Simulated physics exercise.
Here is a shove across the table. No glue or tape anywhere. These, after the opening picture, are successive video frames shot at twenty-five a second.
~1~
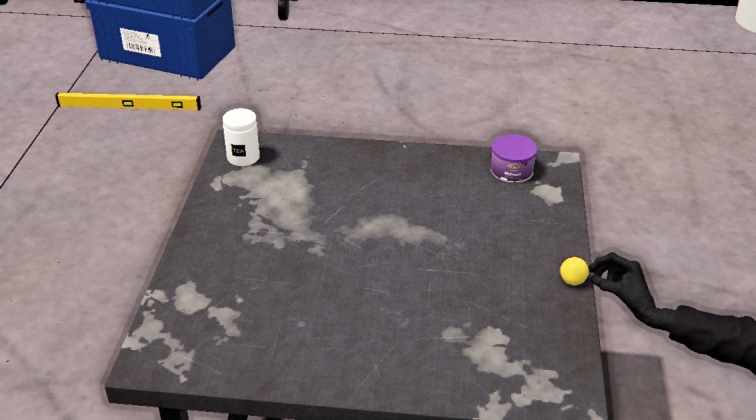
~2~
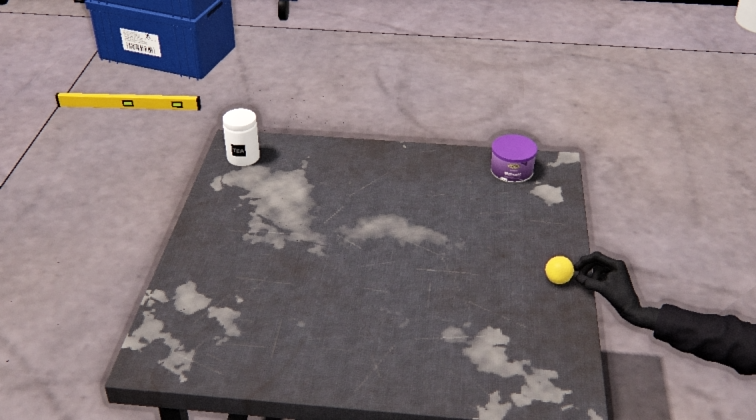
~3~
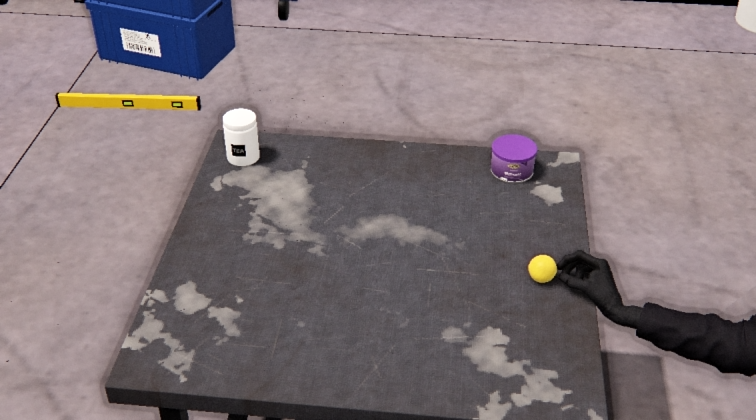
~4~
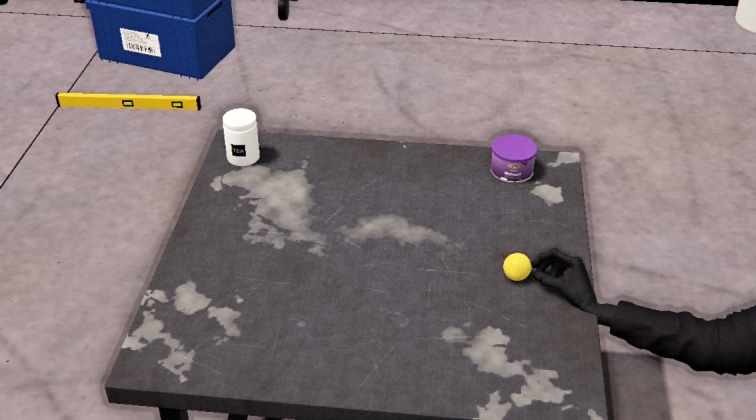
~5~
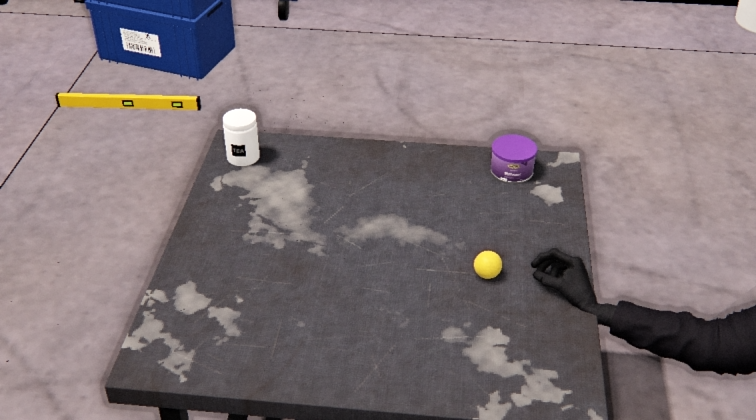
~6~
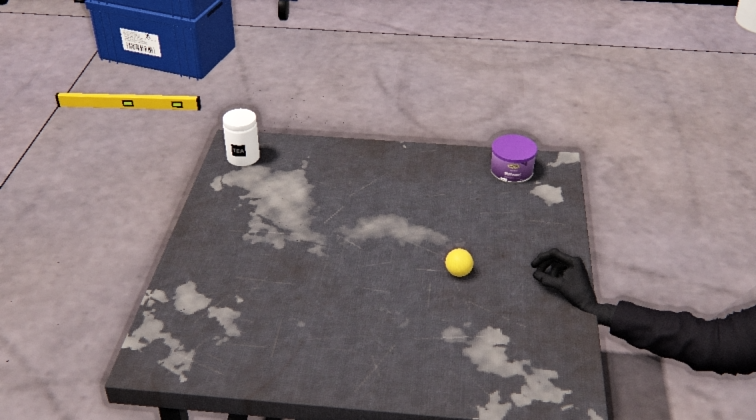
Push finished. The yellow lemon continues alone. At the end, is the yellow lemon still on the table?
No, parted from the table.
Then, 0.20 s on from there, yellow lemon shifted well along near (322, 252).
Then, 0.50 s on from there, yellow lemon now off the table.
Then, 0.90 s on from there, things are still on the move.
In the end, off the table, yellow lemon.
